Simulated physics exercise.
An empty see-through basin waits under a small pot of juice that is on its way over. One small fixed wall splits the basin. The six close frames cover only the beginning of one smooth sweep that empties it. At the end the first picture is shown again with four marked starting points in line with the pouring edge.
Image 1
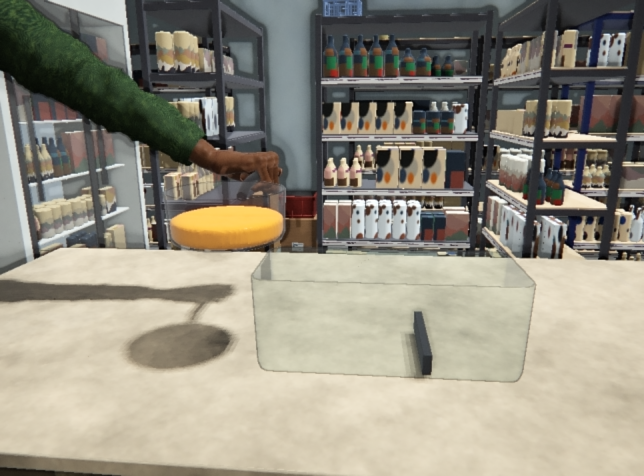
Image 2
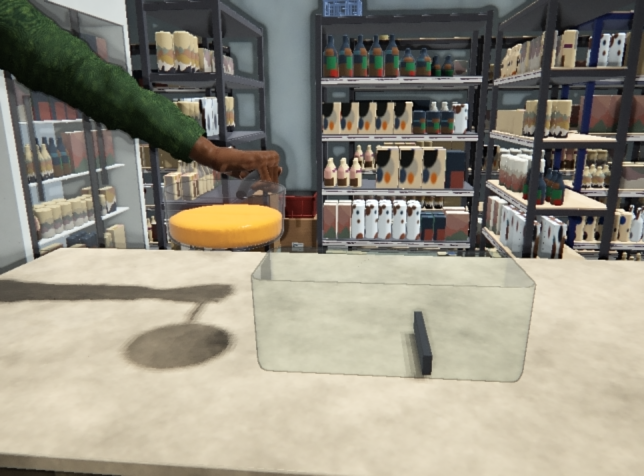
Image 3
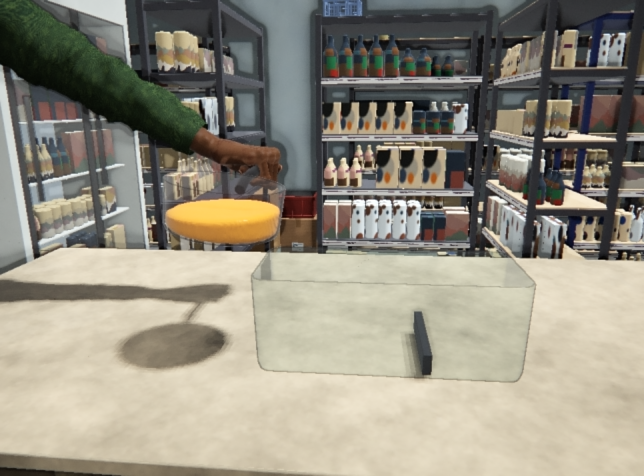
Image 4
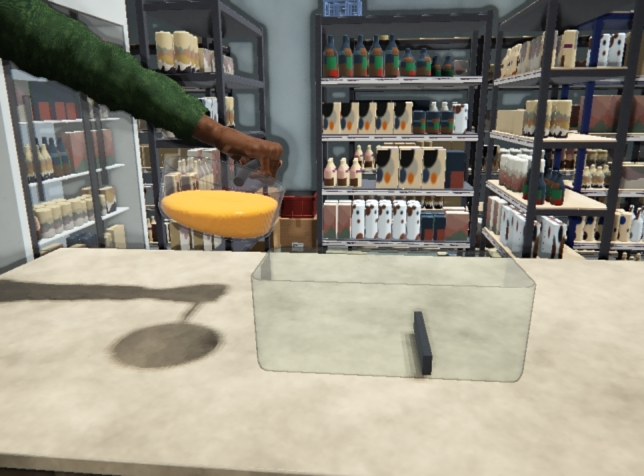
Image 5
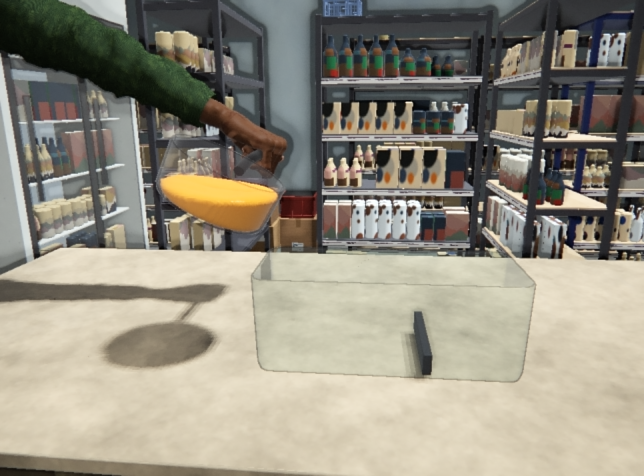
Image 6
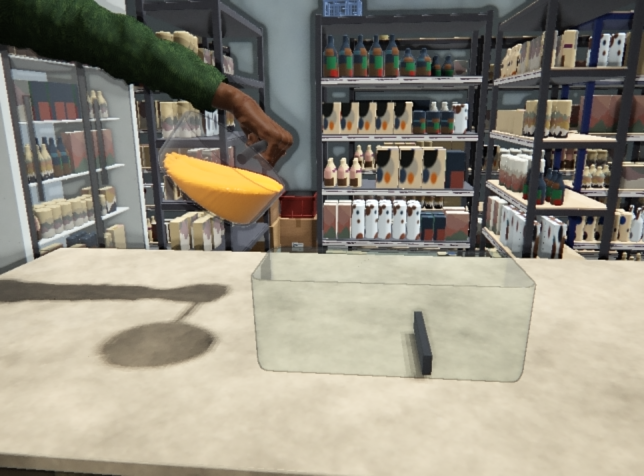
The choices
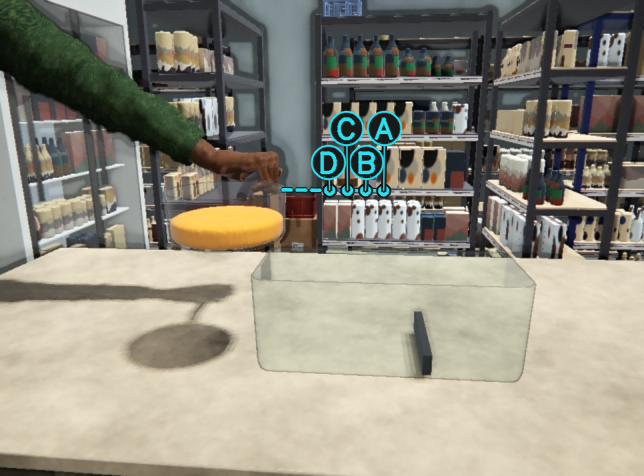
A green-sleeved arm holding a clear pot of orange juice above a counter, steadily tilting it beside an empty see-through basin.
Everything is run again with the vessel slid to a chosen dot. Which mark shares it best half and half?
It is C.
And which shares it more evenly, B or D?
It is B.
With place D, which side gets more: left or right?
More ends on the left.
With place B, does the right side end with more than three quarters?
No.
On the marked copy, A at (383, 190); B at (365, 190); C at (347, 190); D at (329, 190).
With A, about 22 % ends left of the wall and 70 % right of it; 9 % is lost outside.
With B, about 33 % ends left of the wall and 63 % right of it; 4 % is lost outside.
With C, about 54 % ends left of the wall and 43 % right of it; 3 % is lost outside.
With D, about 77 % ends left of the wall and 19 % right of it; 4 % is lost outside.
